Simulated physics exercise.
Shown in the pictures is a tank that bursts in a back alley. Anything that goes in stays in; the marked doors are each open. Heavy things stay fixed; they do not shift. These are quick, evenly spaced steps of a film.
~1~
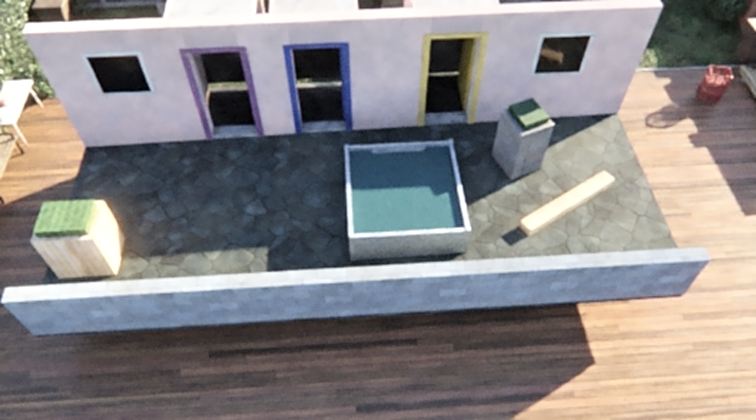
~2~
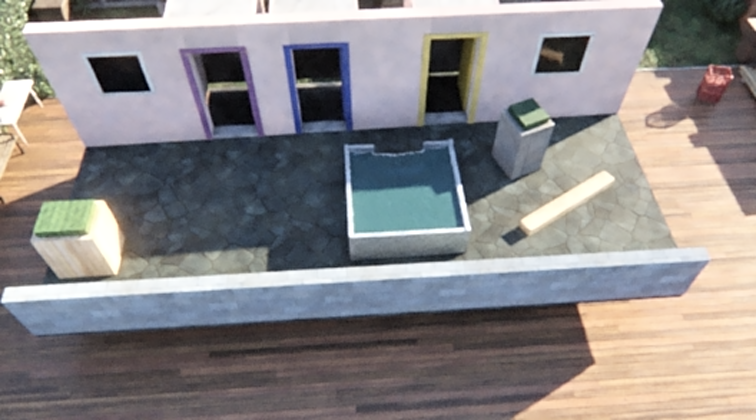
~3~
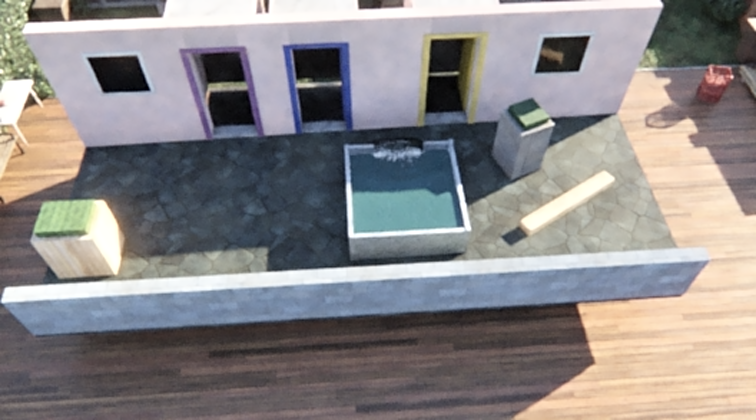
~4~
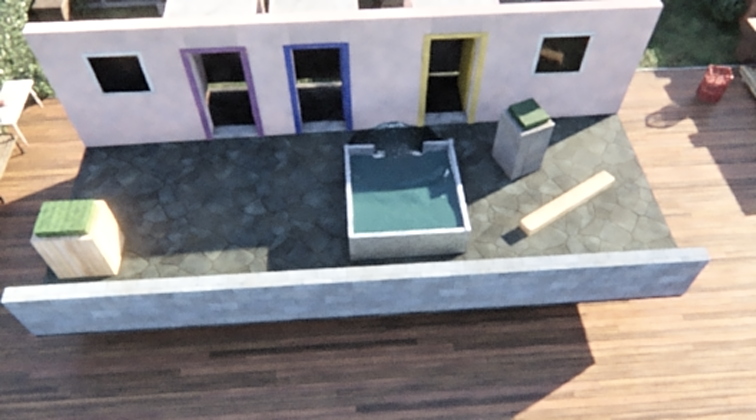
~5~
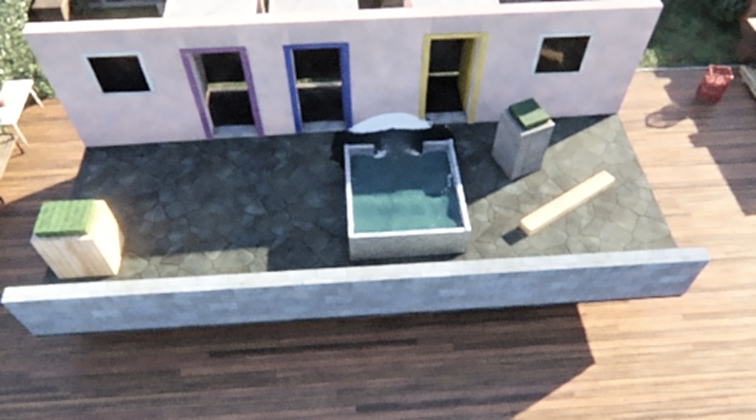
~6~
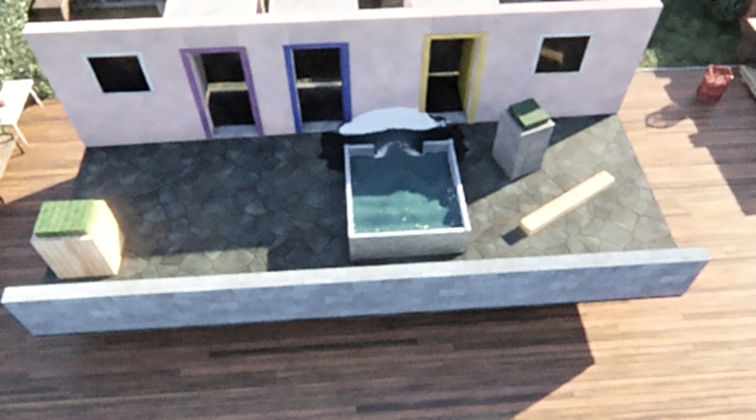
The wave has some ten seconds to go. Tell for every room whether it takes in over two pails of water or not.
In the end the yellow door surpasses two buckets; the purple door does not surpass two buckets; the blue door surpasses two buckets.
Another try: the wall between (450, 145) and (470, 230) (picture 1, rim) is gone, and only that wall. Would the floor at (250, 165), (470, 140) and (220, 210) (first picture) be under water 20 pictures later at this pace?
In the order given: Untouched, swamped and untouched.
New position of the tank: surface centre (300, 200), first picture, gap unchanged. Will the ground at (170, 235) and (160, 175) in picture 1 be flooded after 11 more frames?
Note - point 1 still bare; point 2 drenched.
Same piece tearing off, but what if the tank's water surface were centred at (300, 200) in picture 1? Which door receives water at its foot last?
It's the one in yellow, as it turns out.
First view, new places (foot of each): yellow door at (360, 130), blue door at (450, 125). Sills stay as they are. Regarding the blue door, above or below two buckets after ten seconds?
From what I can tell, the blue door tops the mark.
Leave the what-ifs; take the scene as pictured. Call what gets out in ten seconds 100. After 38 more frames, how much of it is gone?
Close to 65 out of every hundred.
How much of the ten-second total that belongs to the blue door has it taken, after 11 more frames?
Result: 35 % of the ten-second total.
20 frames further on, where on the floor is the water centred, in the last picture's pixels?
The centre of mass sits at about (380, 185).
A moment on, water covers 10 % of the floor; the yellow door under two buckets in, the purple door not reached, the blue door under two buckets in.
Next, water covers 30 % of the floor; the yellow door over two buckets in, the purple door wet at the sill, nothing in, the blue door over two buckets in.
Then, water covers 55 % of the floor; the yellow door over two buckets in, the purple door wet at the sill, nothing in, the blue door over two buckets in.
Later, water covers 65 % of the floor; the yellow door over two buckets in, the purple door wet at the sill, nothing in, the blue door over two buckets in.
In the end, water covers 70 % of the floor; the yellow door over two buckets in, the purple door wet at the sill, nothing in, the blue door over two buckets in.
